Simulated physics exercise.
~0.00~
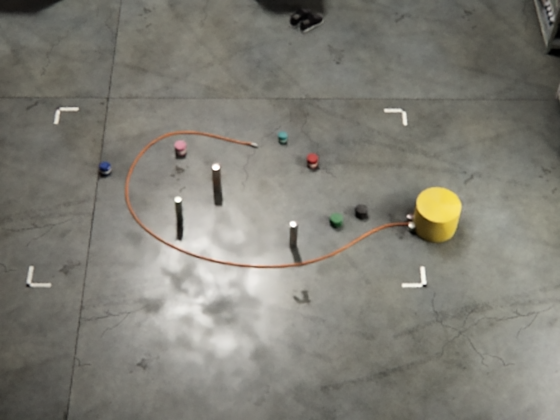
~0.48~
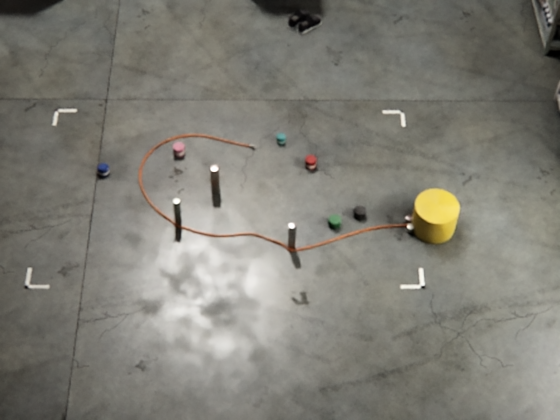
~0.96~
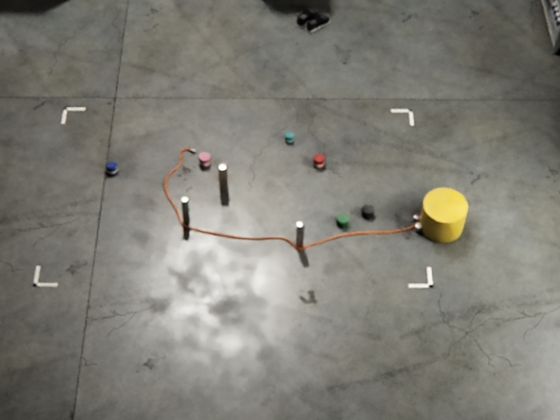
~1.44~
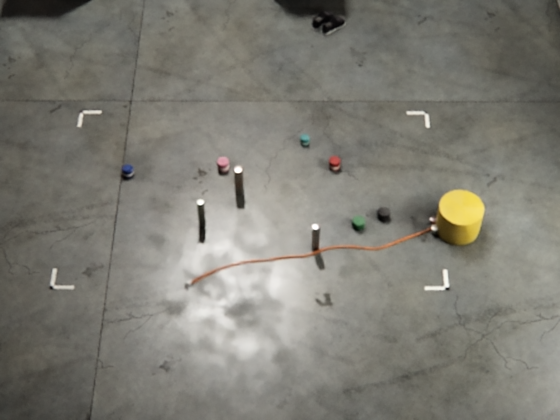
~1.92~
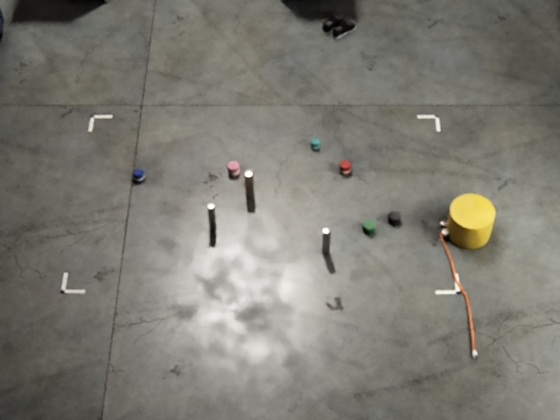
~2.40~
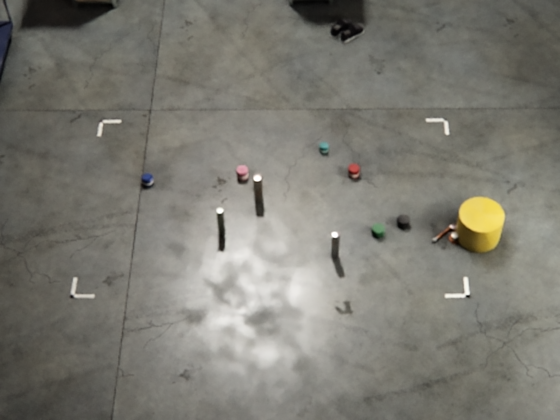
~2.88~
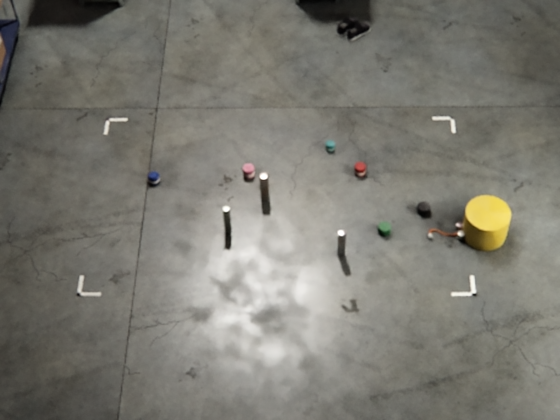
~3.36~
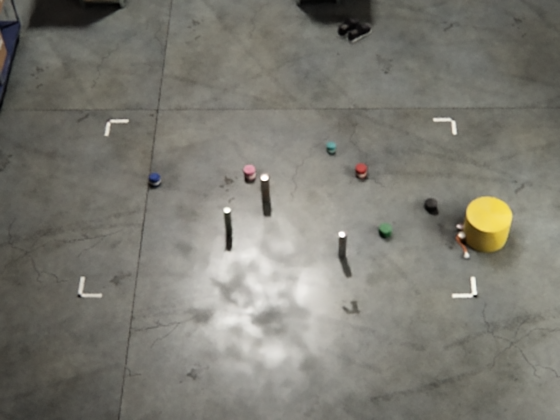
A large yellow drum-shaped reel sits at the right on a grey shop floor, seen from high above, its orange lead looping left around dark upright posts. Blue and pink containers lie to the left, teal and red ones near the upper middle, and green and black ones beside the reel. The lead draws in, tightening against the posts, and its end shifts the pink tin slightly right and down. It slides free of the posts, swings below the reel and shortens. Finally the black tub shifts slightly toward the reel, where a short stub of lead remains out.
